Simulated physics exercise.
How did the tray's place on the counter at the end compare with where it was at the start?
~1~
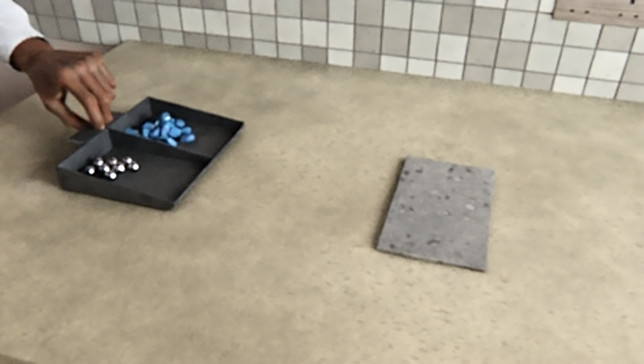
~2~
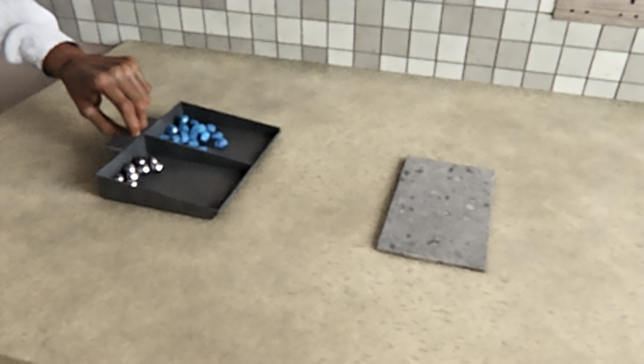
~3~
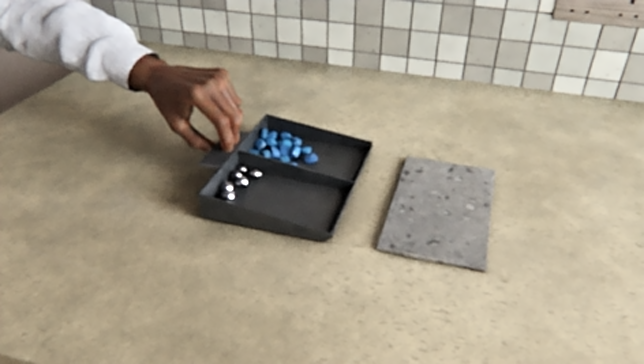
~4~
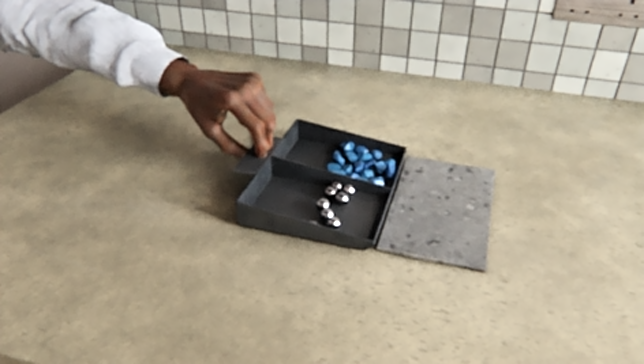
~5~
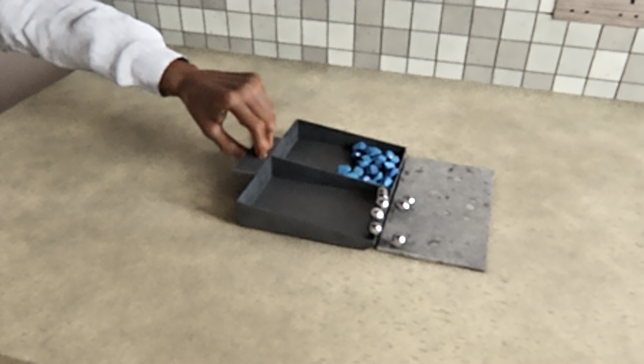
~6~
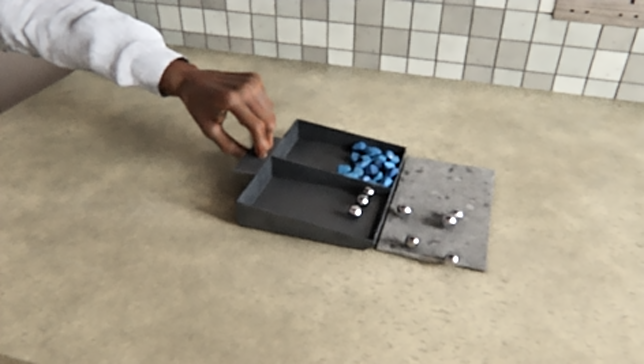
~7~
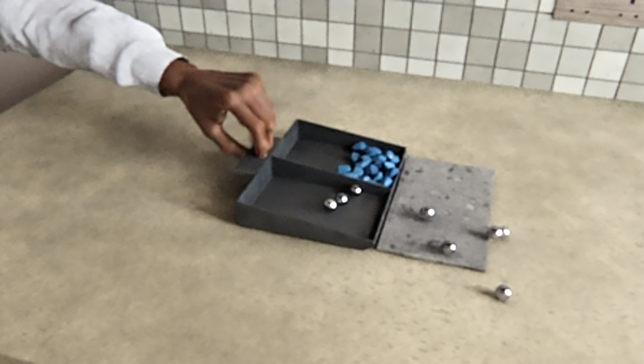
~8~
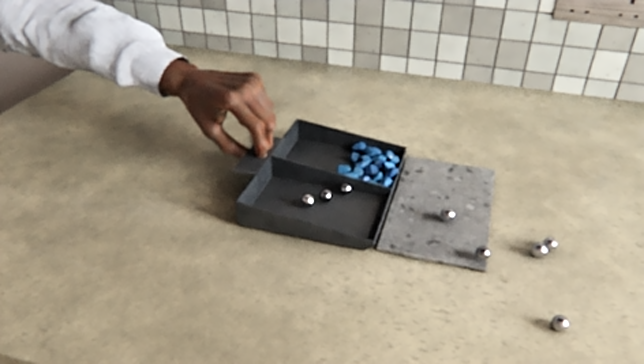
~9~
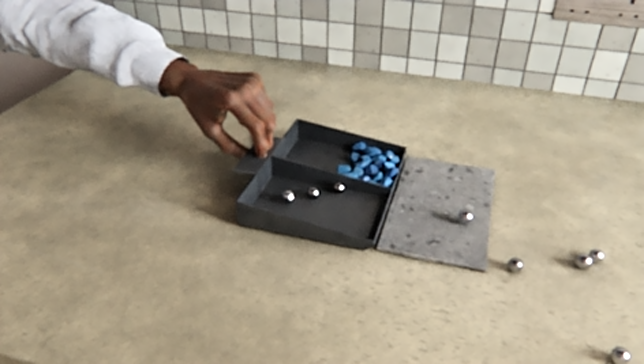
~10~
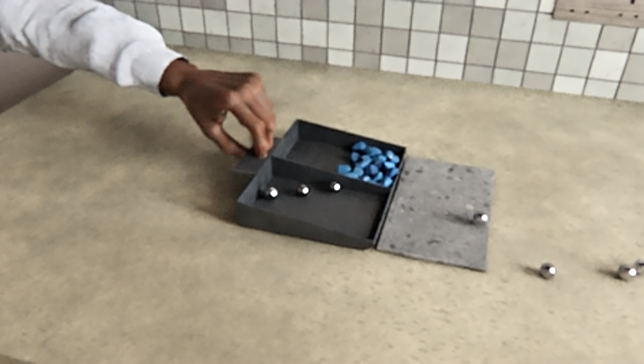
It started on the left side of the counter, well away from the gray slab, and ended farther right, up against the slab's left edge.
